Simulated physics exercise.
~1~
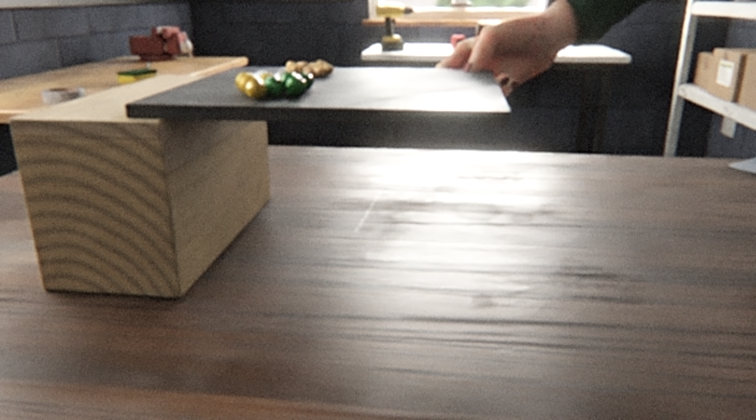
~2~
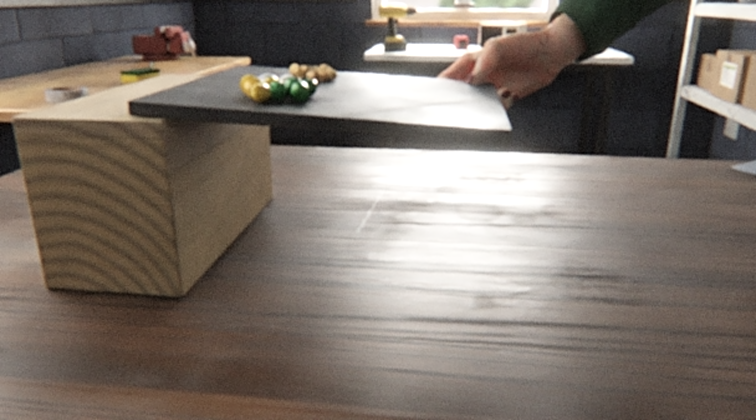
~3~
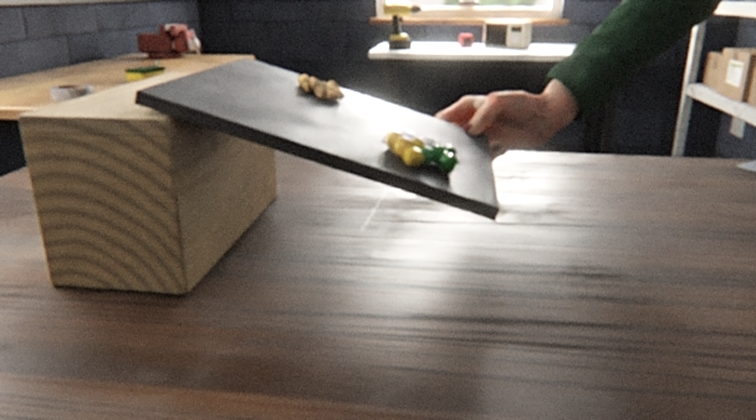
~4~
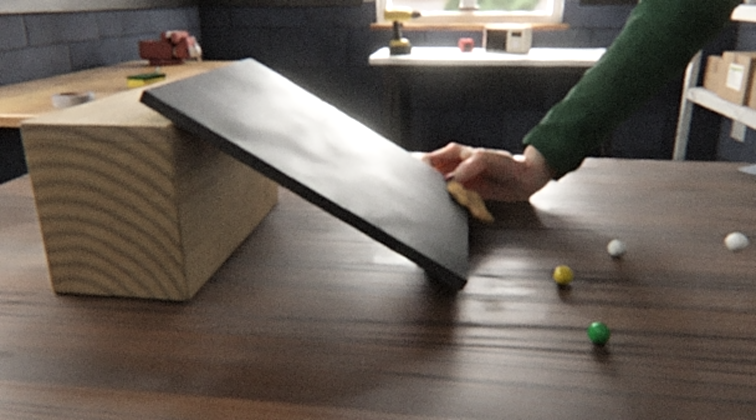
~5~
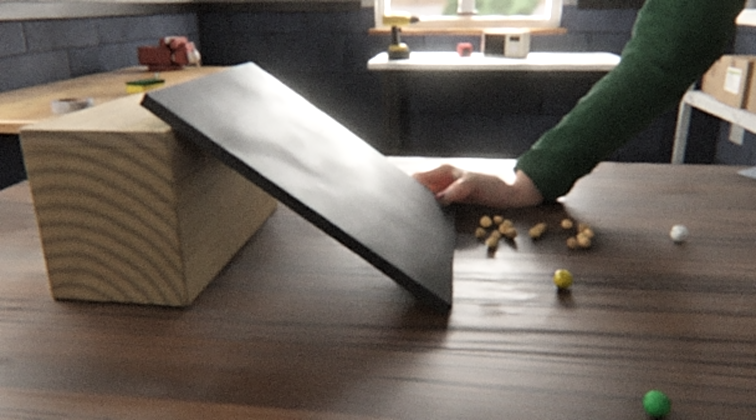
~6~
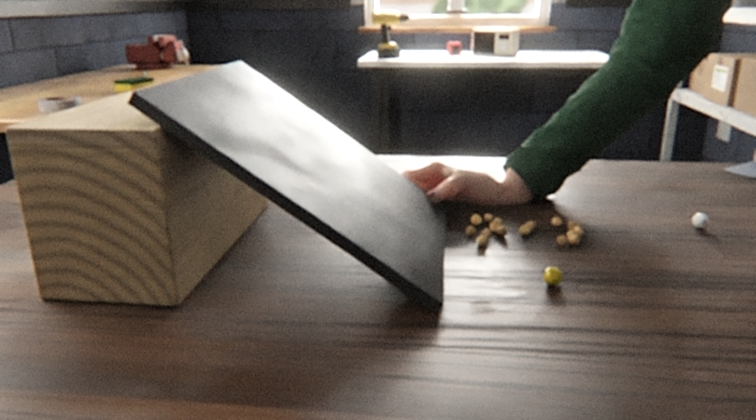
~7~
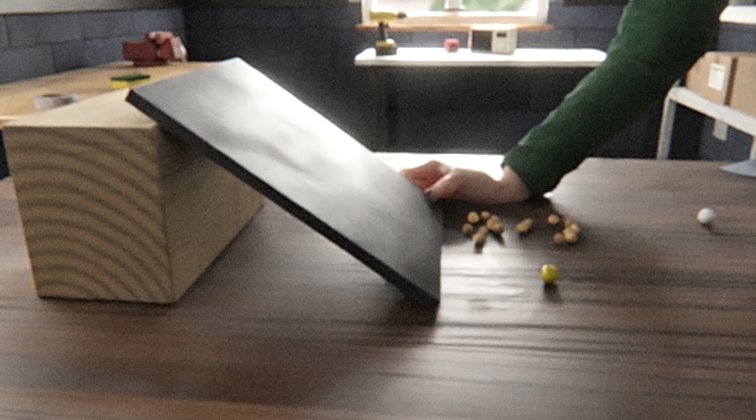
Hand lowering one end of a dark board propped on a wooden block, coloured marbles rolling far, brown nuggets stopping nearby.
